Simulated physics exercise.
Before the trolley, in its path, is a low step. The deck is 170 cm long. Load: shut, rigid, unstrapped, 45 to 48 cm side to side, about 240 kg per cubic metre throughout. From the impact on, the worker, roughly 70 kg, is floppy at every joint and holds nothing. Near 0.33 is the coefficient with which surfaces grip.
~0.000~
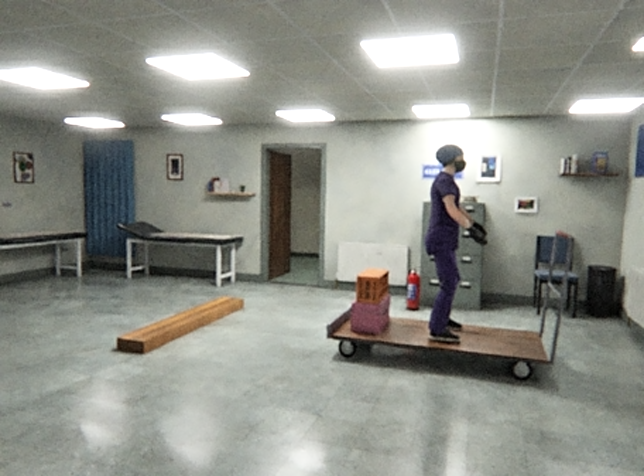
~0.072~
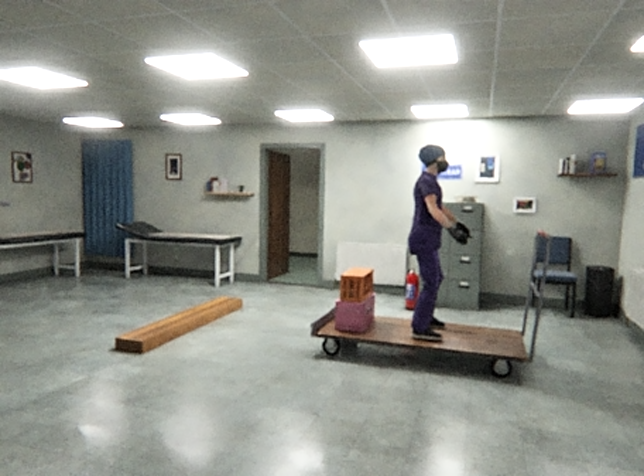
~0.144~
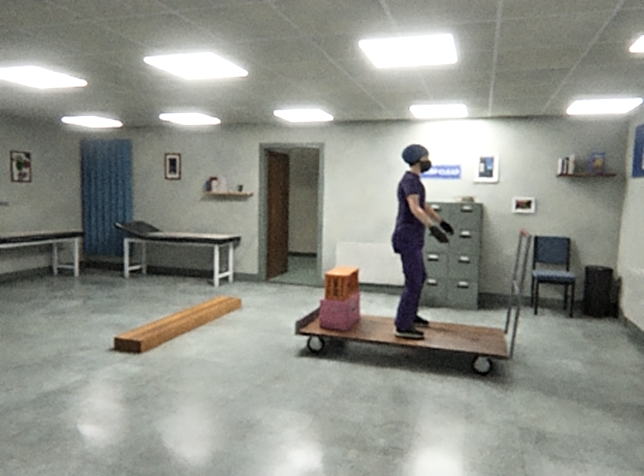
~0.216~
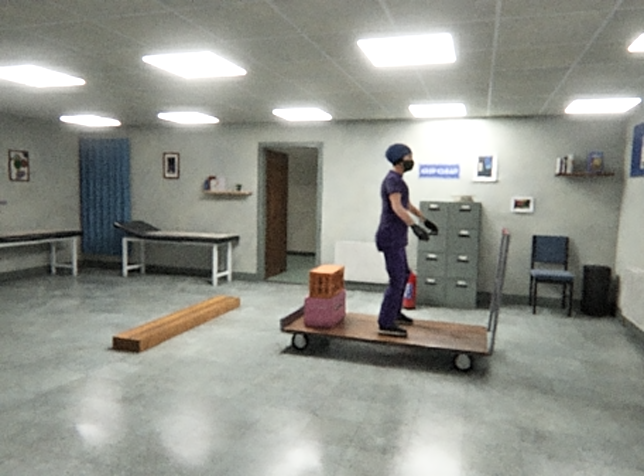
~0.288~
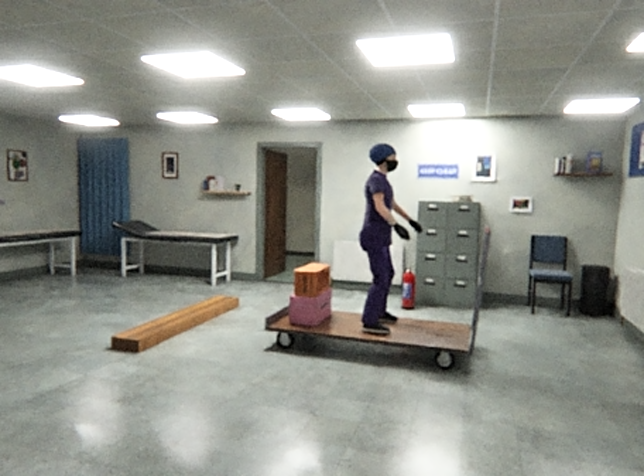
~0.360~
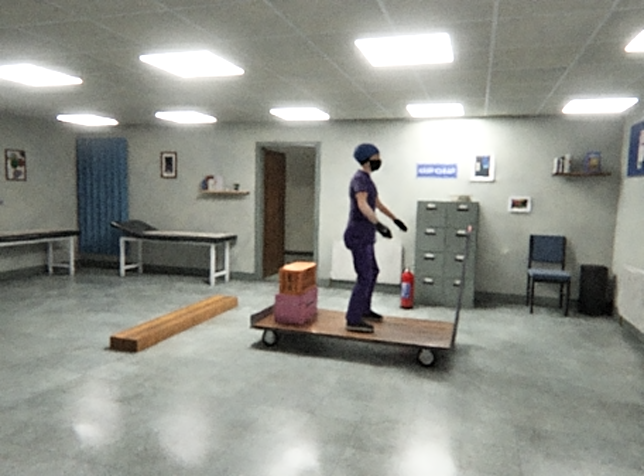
A masked worker in purple scrubs stands on a flat trolley as it rolls left.
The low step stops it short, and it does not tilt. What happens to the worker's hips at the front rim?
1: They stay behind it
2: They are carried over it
(2) They are carried over it.
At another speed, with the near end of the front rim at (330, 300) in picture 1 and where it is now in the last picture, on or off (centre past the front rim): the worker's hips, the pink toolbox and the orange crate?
Result: Hips safe; pink safe; orange gone.
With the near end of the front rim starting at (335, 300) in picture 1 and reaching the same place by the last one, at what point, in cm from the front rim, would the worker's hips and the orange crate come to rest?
Hips 60 behind, orange 50 past.
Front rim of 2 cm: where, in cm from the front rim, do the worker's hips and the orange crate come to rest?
Result: Hips 30 cm past rim; orange 100 cm past rim.
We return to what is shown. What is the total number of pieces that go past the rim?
Count of them: 1.
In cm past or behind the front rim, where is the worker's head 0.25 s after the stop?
Roughly 50 cm behind the front rim.
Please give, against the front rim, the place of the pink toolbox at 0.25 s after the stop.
Around 15 cm short of the front rim.
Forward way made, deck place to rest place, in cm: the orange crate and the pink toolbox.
Ahead by: Orange 125, pink 15 (cm).
After 0.84 s the deck stops.
After 1.39 s the worker's hips are 4 cm behind the rim, near (192, 268) in the last picture's view.
After 1.84 s the worker's hips are 17 cm past the rim, near (175, 283) in the last picture's view.
At rest, 3.3 s, past the rim, orange crate and the worker's hips; behind it, pink toolbox.
